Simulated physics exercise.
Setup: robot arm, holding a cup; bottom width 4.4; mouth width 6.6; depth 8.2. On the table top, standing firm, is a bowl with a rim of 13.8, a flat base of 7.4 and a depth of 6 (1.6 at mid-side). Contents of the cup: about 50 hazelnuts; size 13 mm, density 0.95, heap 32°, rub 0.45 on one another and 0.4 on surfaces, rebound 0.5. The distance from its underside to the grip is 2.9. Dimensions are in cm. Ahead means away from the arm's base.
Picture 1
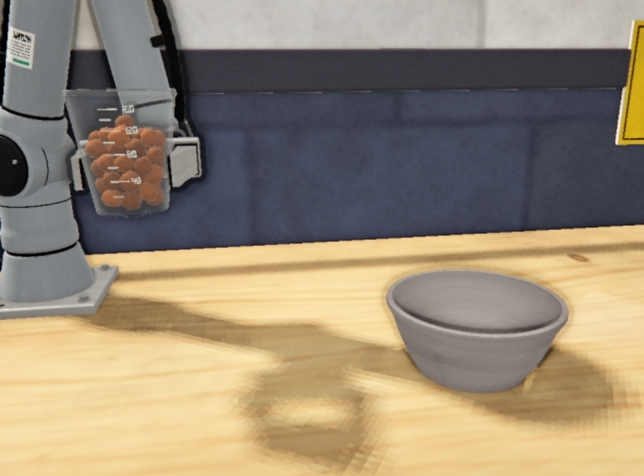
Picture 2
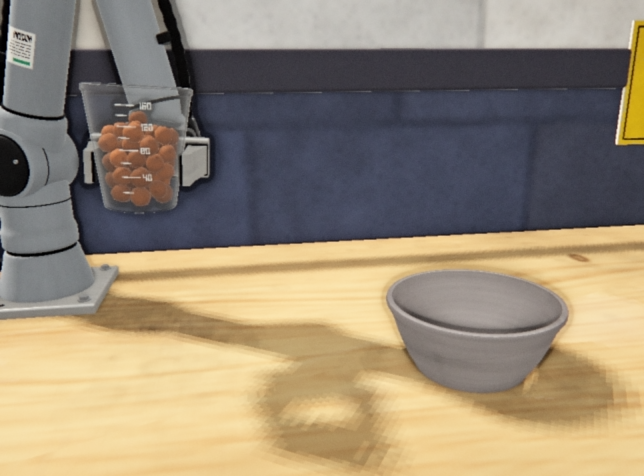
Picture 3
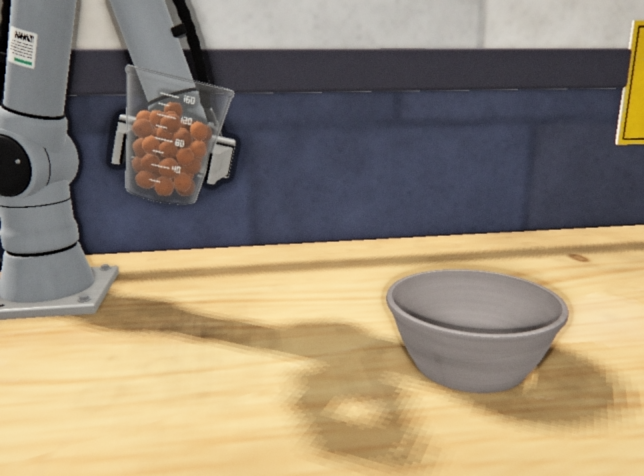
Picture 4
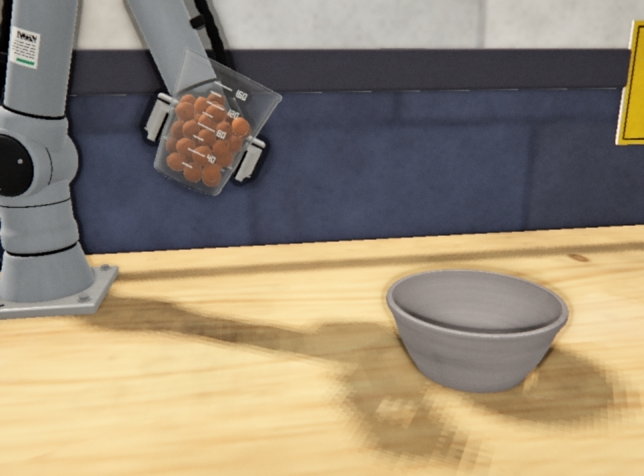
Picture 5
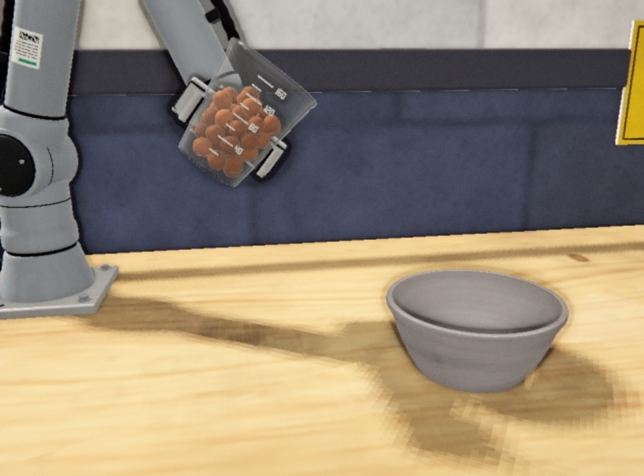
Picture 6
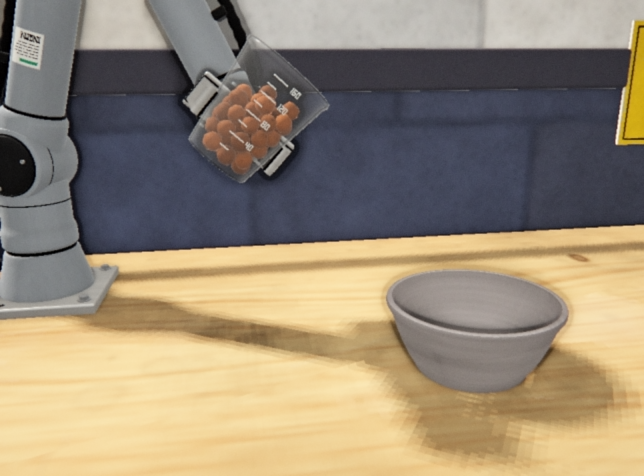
A clear cup of small orange-brown balls, held by a grey robot arm, moved right and slightly upward while leaning steadily further to the right, and the grey bowl stayed still on the wooden table.
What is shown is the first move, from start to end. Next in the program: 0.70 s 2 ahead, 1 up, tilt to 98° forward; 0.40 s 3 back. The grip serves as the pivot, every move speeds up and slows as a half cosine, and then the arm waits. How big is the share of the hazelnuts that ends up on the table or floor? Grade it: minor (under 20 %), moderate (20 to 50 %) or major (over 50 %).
Major, over 50 %.
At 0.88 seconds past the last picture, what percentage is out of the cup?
I'd say some 35 percent by then.
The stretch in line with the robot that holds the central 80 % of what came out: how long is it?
The stretch is around 18 cm.
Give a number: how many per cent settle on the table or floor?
I'd estimate close to 90 percent.
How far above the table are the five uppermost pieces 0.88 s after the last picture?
Estimated height above table: About 22 centimetres.
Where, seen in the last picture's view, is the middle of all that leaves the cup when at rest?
I'd put it at roughly (387, 372).
Then, 0.44 s after the last picture, tilted 81° forward, highest piece 23 above the table; 48 in the cup.
Then, 0.88 s after the last picture, tilted 98° forward, highest piece 21 above the table; 31 in the cup, 3 in the bowl, 3 on the table or floor, 11 in flight or on a rim.
Then, 1.30 s after the last picture, tilted 98° forward, highest piece 20 above the table; 31 on the table or floor, 7 in the cup, 5 in the bowl, 5 in flight or on a rim.
Then, 2.35 s after the last picture, tilted 98° forward, highest piece 1 above the table; 43 on the table or floor, 5 in the bowl.
Final count, 43 on the table or floor, 5 in the bowl. That is 90 % on the table or floor.
